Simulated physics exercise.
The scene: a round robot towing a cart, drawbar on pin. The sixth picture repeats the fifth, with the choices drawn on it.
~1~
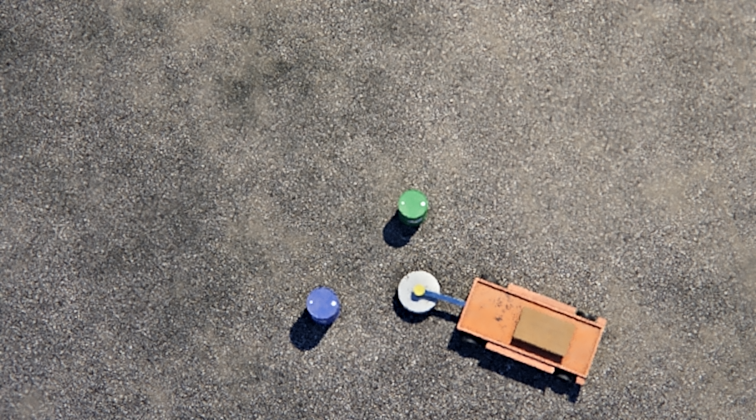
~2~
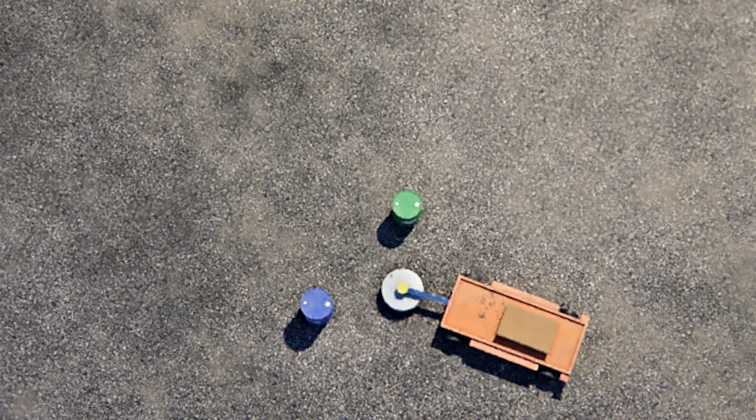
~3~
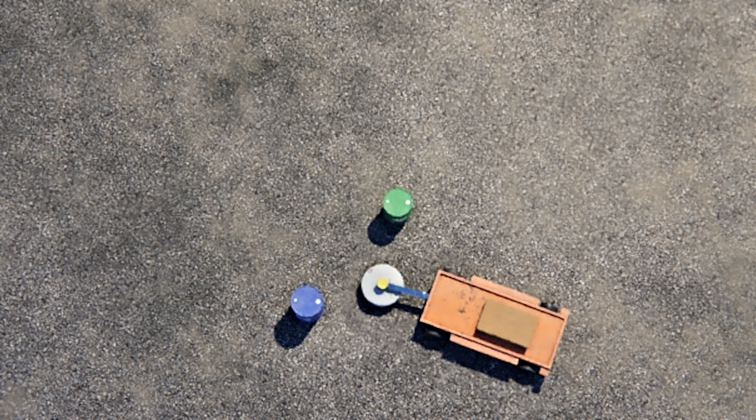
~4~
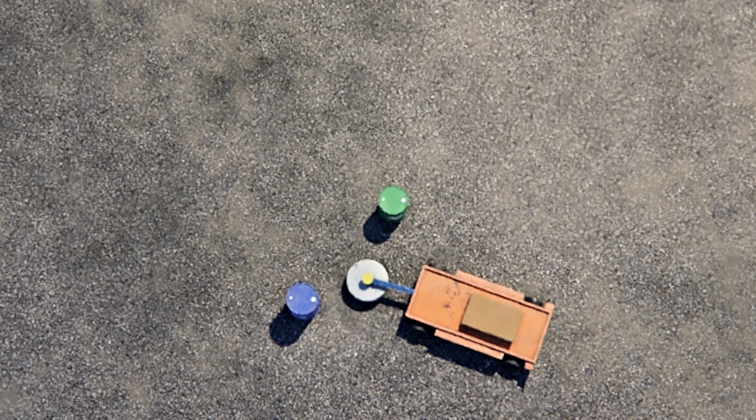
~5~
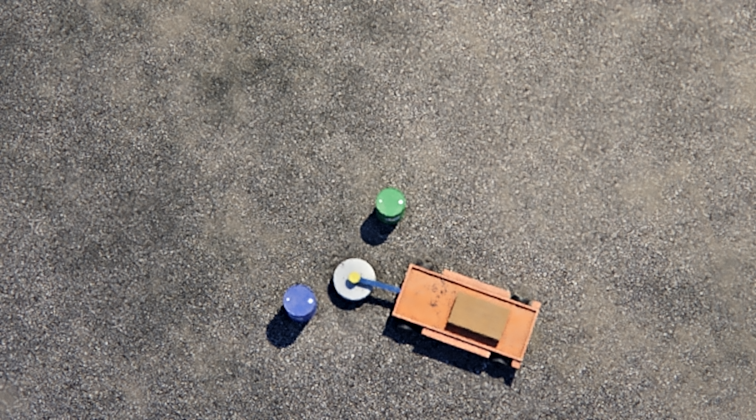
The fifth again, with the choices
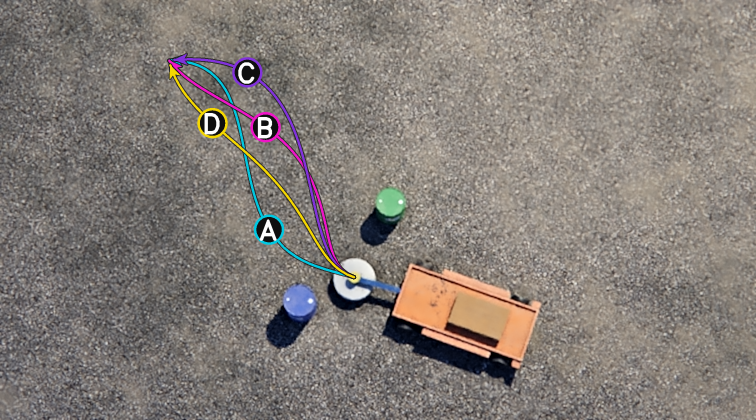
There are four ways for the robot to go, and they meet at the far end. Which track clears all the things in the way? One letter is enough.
Line D does it.
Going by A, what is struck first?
First the blue keg.
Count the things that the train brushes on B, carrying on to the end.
In all, one.
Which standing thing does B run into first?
First the green keg.
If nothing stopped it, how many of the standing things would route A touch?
In all, one.
On the marked copy, A from (354, 277) via (249, 173) to (169, 60); B from (354, 277) via (288, 147) to (169, 60); C from (354, 277) via (296, 135) to (174, 60); D from (354, 277) via (262, 168) to (170, 65).
Taking D. A third of the way, robot (289, 201), cart (377, 268).
Two thirds of the way, robot (219, 131), cart (301, 203).
When it is over, robot (171, 64), cart (239, 143); nothing has been touched.
As for the rest, A meets the blue keg; B meets the green keg; C meets the green keg.
